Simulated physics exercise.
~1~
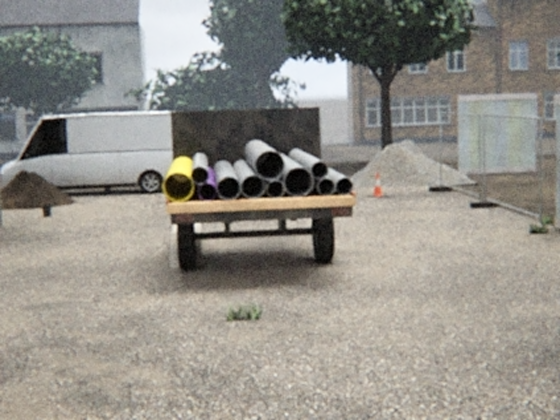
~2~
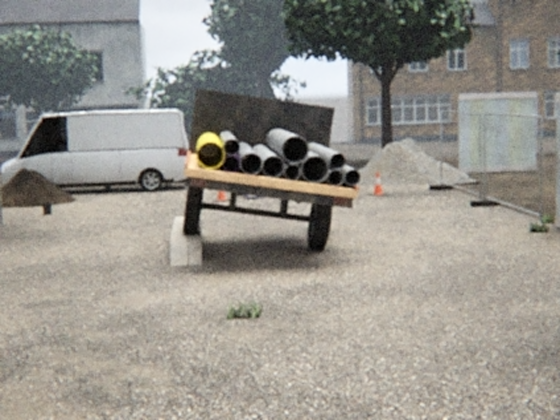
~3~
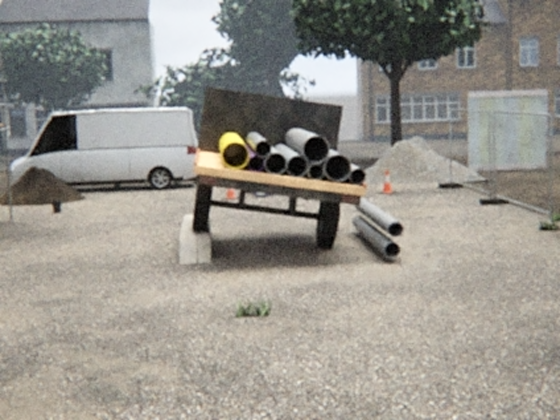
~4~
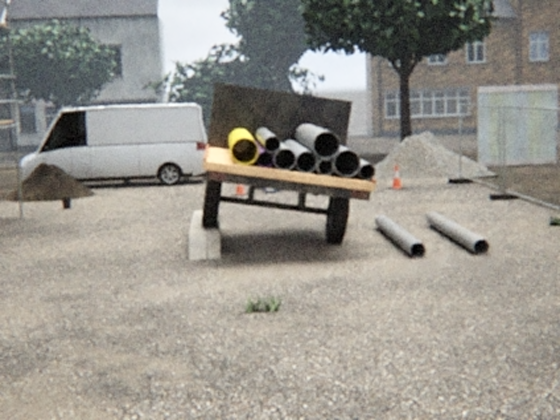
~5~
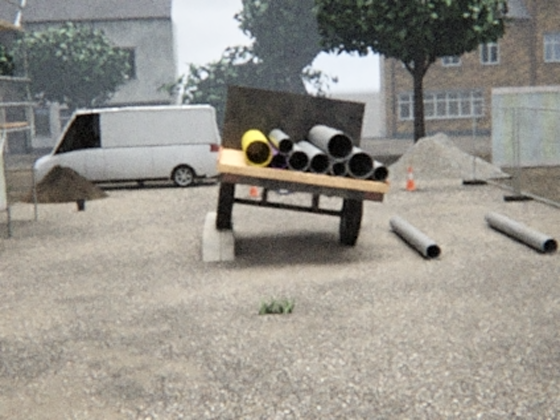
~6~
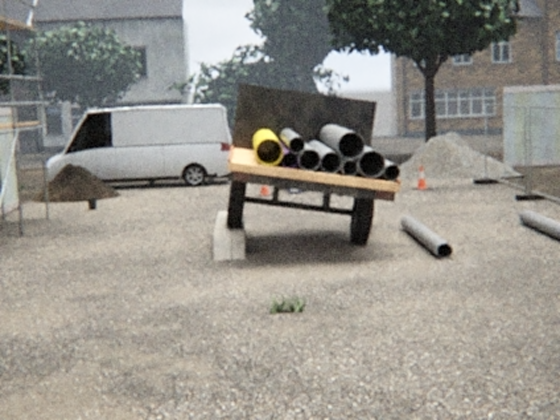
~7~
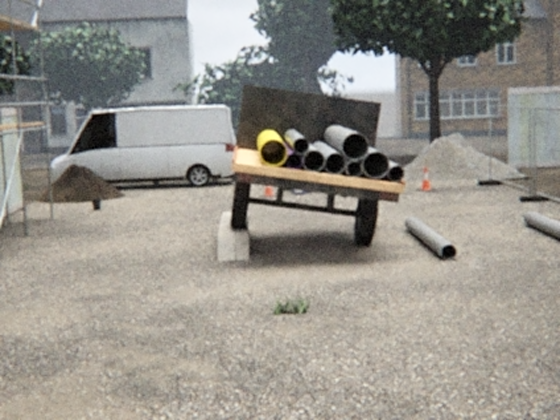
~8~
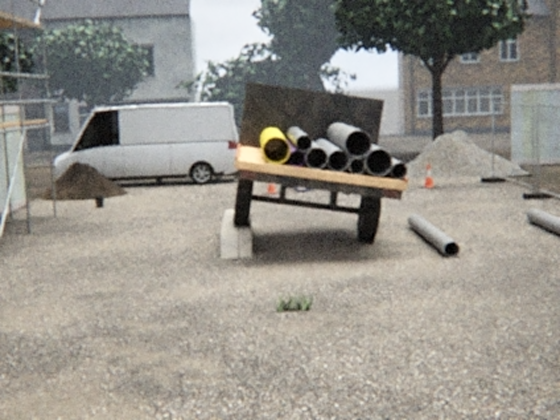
A flat trailer with a timber deck stands on a gravelly yard, seen from behind, loaded with loose grey pipes and a yellow one at the left, a purple one near it. A white van is parked behind at left, with trees, brick buildings and a gravel heap beyond. The trailer's left wheel rises onto a pale kerb, tilting the deck down to the right, and the pipes shift that way. Two grey pipes drop off the right side and roll apart across the ground. The view pans left while the trailer stays leaning, the yellow and purple pipes still aboard.
